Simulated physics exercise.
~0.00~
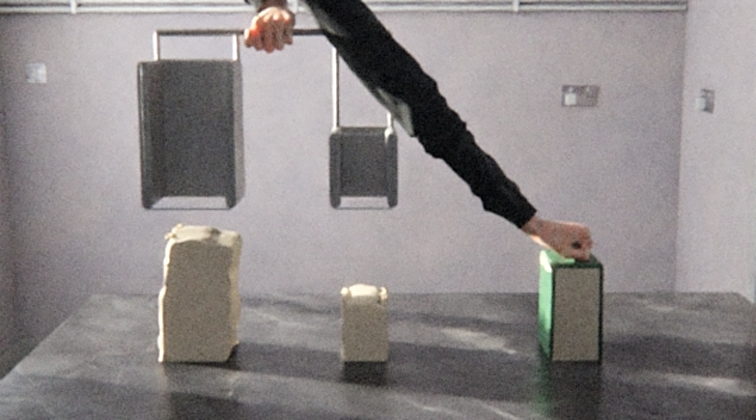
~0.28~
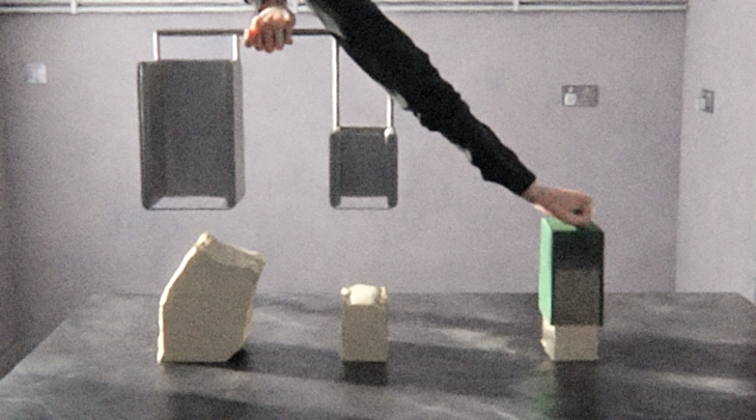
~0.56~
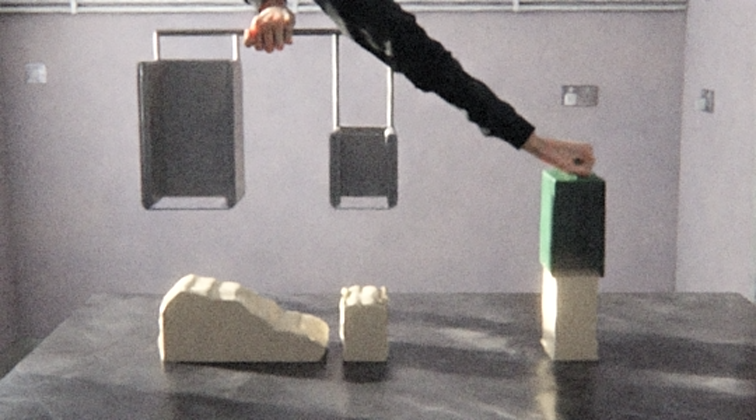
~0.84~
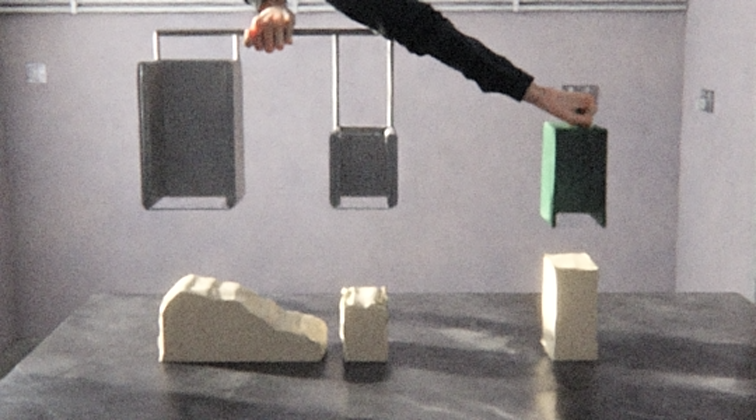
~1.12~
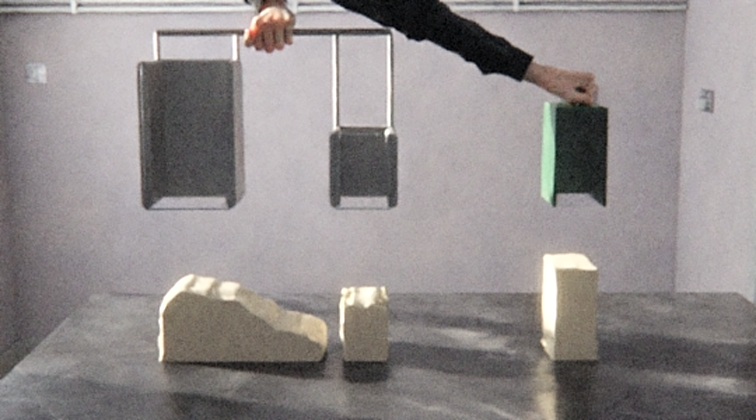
A hand lifts a green tin straight up, leaving a pale block standing on the table.
